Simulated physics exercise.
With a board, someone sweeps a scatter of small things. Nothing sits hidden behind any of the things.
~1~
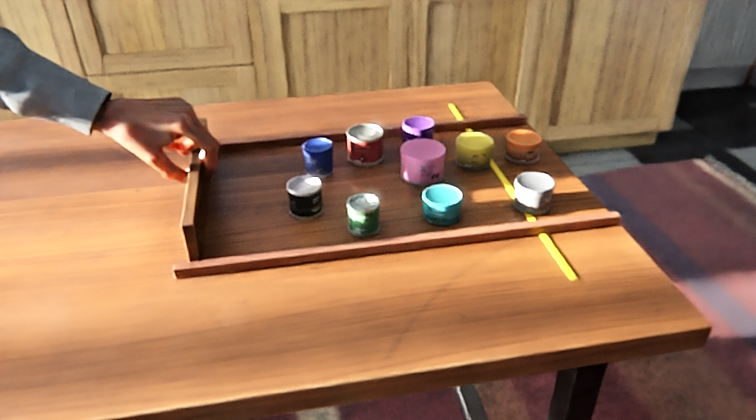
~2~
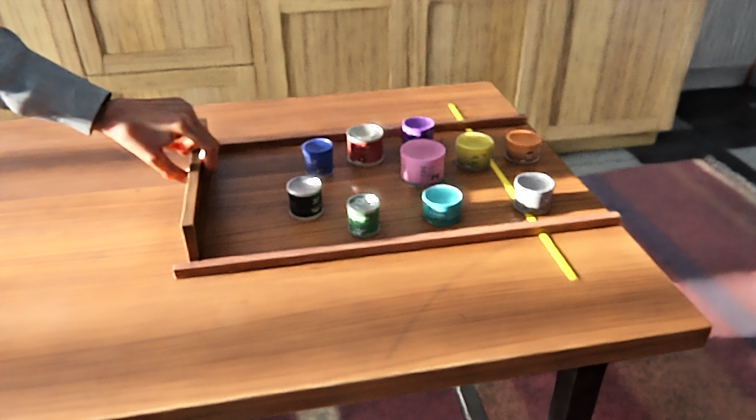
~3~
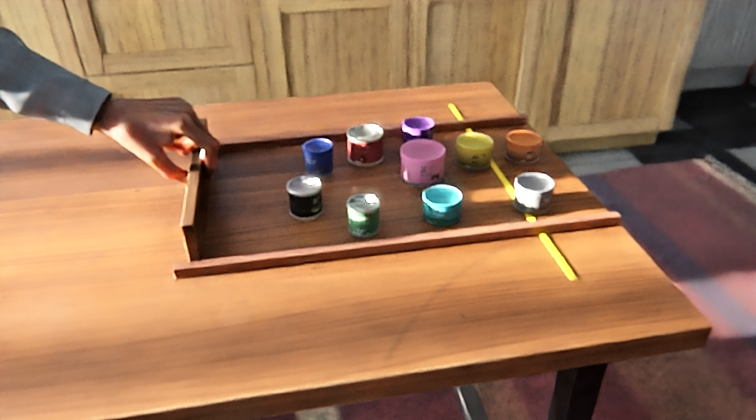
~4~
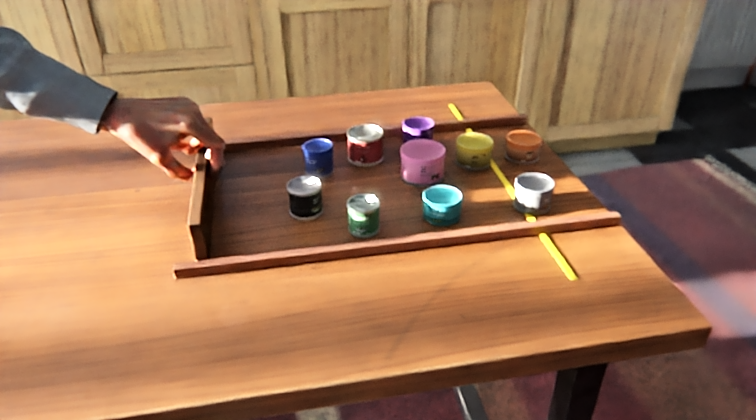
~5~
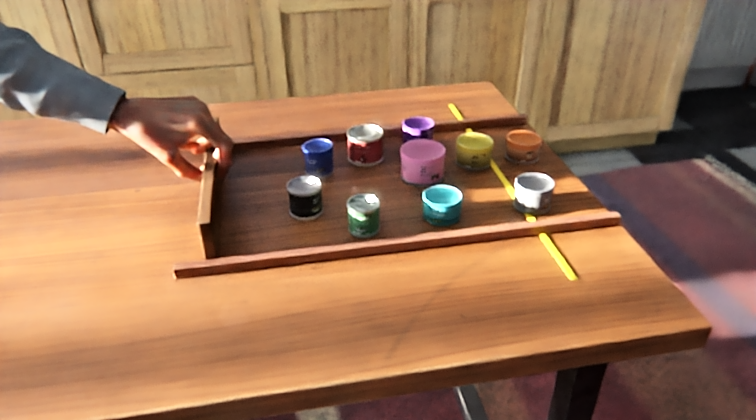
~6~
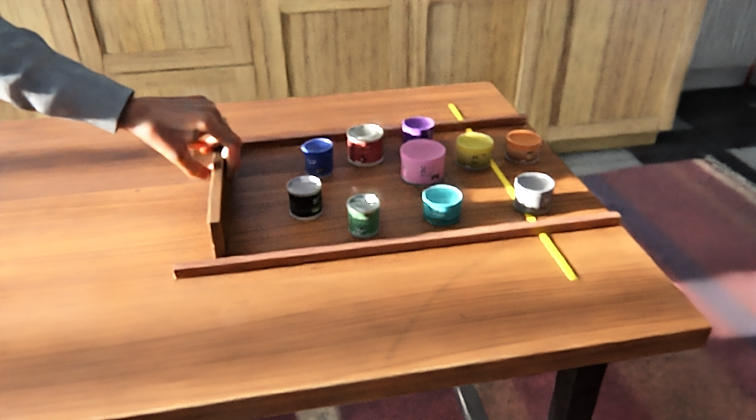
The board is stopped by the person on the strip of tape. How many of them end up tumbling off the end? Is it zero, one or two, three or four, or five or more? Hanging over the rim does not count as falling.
Turns out the ones that don't stay up top number one or two.
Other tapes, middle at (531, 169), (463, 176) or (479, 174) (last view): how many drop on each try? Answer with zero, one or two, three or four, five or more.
First five or more, then none at all, and last zero.
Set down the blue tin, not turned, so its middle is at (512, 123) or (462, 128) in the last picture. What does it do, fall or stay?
The blue tin holds on; drops off.
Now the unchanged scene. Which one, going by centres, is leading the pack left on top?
Foremost is the grey tin.
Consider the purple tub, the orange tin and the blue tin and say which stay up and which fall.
My call is that the purple tub stays where it is, the orange tin ends up off, and the blue tin stays where it is.
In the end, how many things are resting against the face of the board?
5.
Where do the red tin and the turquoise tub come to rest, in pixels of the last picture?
Result: One at about (494, 128), the other at about (563, 188).
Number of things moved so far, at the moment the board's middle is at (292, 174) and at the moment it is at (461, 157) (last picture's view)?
The number moved is 1 and then 10.
Soon after, none off yet; orange tin at rest near (523, 147); grey tin at rest near (533, 194); yellow tin at rest near (474, 151).
By the end, the number that fall off is one or two; fallen, orange tin.
